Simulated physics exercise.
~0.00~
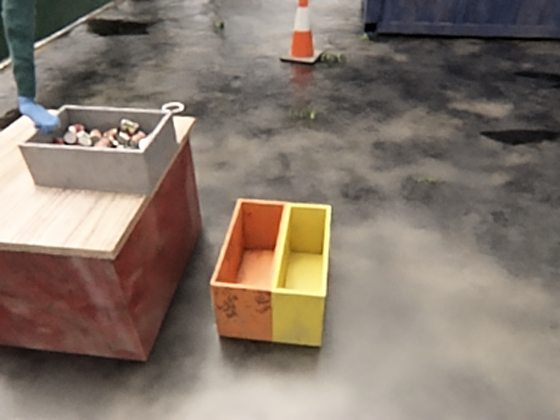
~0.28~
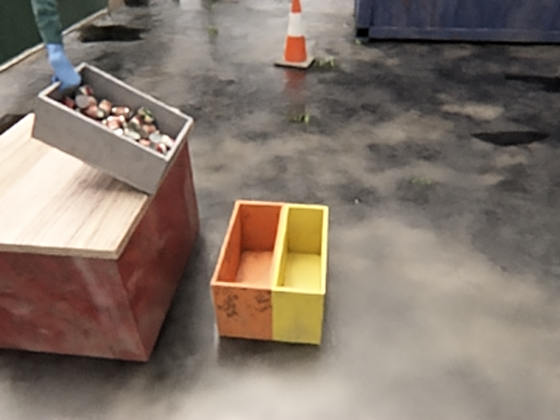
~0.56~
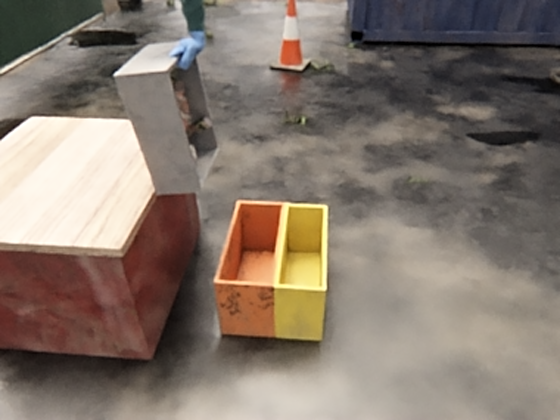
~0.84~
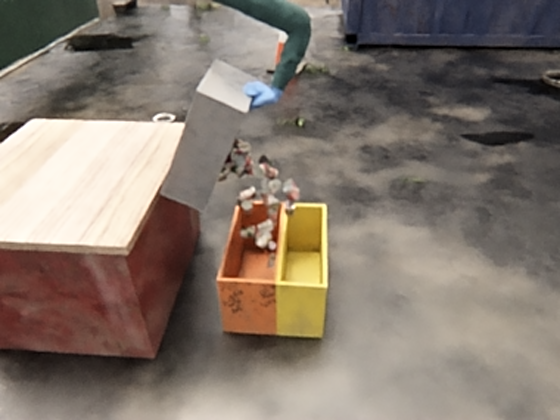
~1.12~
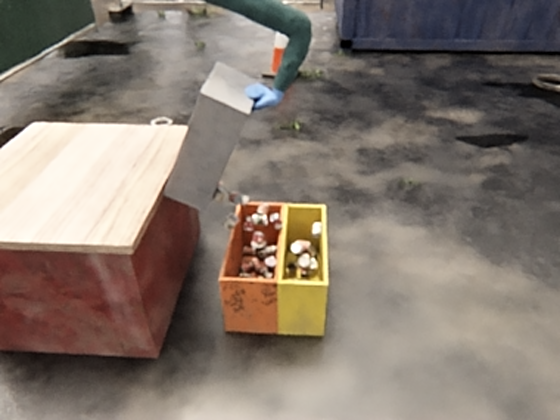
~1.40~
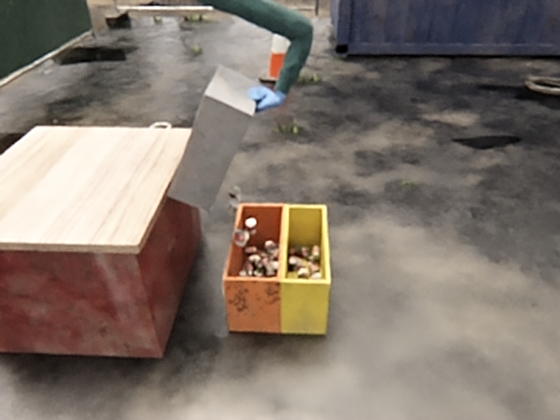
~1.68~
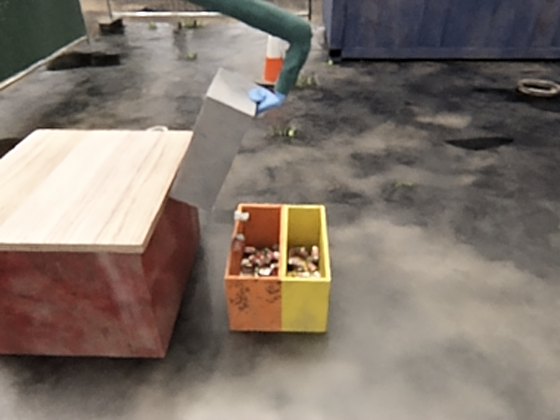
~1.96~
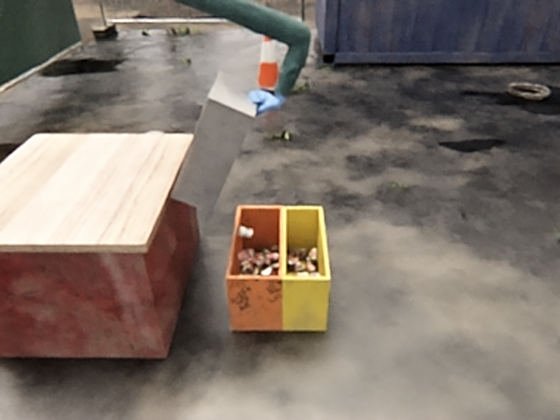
A gloved hand tips a grey crate, spilling small tins into the orange and yellow containers.
